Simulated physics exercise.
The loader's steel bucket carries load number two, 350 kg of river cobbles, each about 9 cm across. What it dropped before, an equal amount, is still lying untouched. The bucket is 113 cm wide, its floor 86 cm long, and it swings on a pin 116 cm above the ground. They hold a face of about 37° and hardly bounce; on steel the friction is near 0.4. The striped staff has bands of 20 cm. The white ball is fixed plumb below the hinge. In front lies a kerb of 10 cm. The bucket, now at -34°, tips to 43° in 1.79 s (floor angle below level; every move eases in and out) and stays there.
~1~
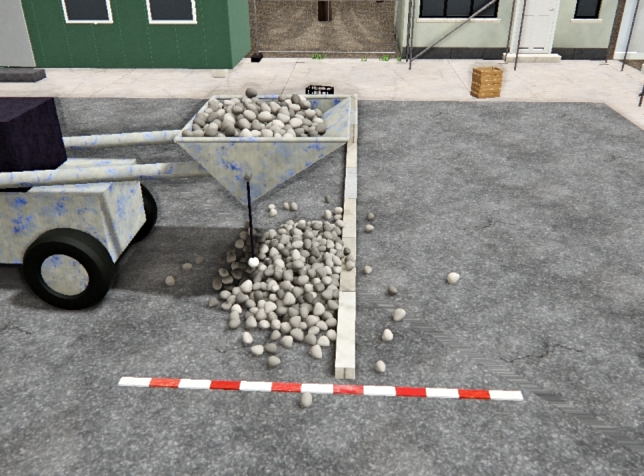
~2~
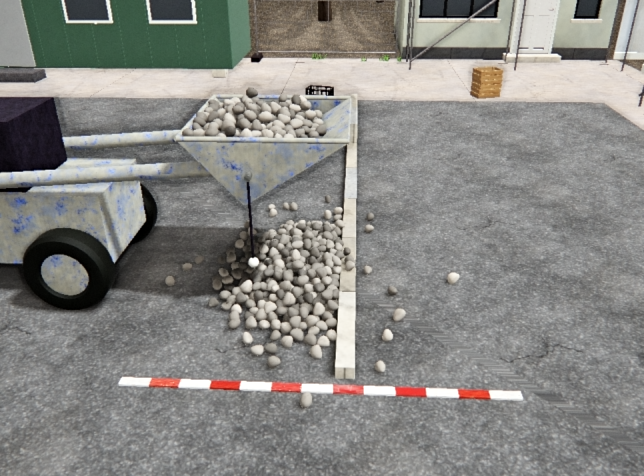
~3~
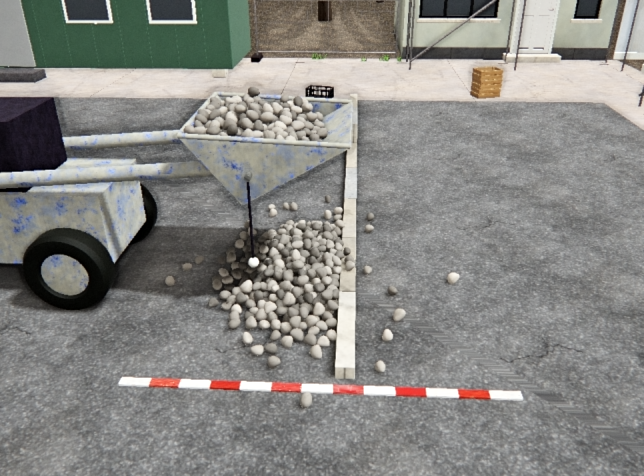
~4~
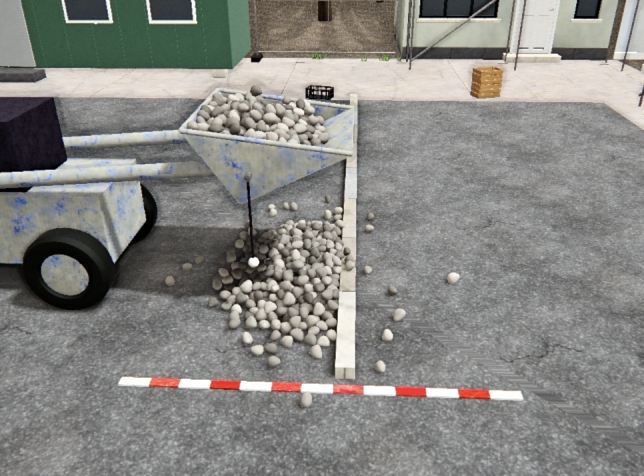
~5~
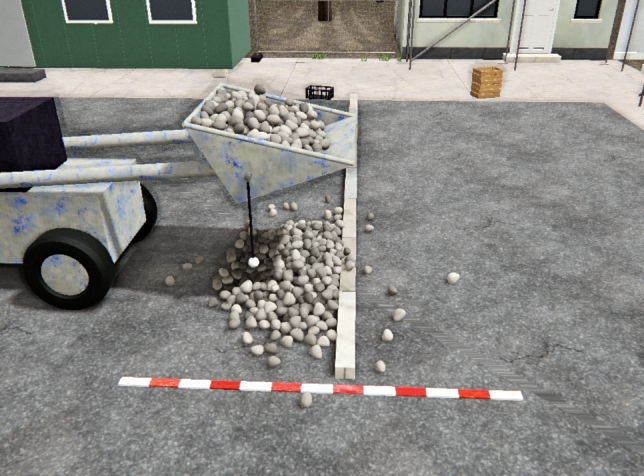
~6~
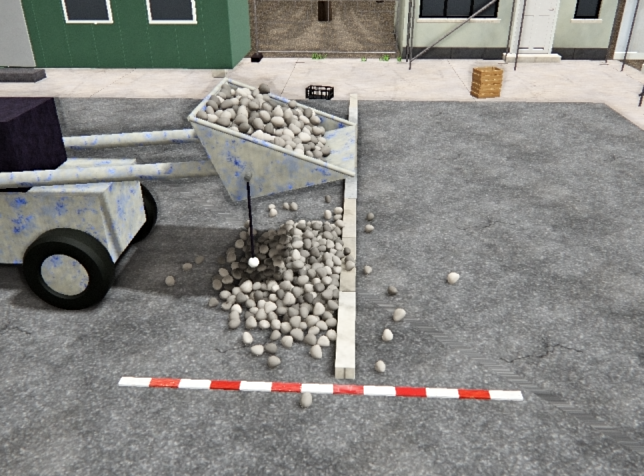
A loader's pale, blue-flecked bucket heaped with grey stones slowly tilting down to the right above a stone pile beside a kerb.
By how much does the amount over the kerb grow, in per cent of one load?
About 81 per cent.
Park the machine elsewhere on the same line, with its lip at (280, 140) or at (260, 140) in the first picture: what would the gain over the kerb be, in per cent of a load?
First some 15, then 5 per cent.
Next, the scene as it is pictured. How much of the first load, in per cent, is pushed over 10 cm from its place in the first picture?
About 0 per cent.
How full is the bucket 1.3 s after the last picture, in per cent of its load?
About 15 per cent.
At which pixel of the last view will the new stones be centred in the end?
Near (389, 269).
Then, 0.7 s after the last picture the floor is at 31°; in per cent of one load, 93 in the bucket, 105 on this side of the kerb, 2 over the kerb; the foremost stones are at (389, 281).
Then, 1.3 s after the last picture the floor is at 43°; in per cent of one load, 14 in the bucket, 136 on this side of the kerb, 49 over the kerb; the foremost stones are at (439, 267).
Then, 1.6 s after the last picture the floor is at 43°; in per cent of one load, 0 in the bucket, 122 on this side of the kerb, 78 over the kerb; the foremost stones are at (486, 257).
Then, 4.3 s after the last picture the floor is at 43°; in per cent of one load, 0 in the bucket, 117 on this side of the kerb, 83 over the kerb; the foremost stones are at (542, 266). Net gain over the kerb, 81.
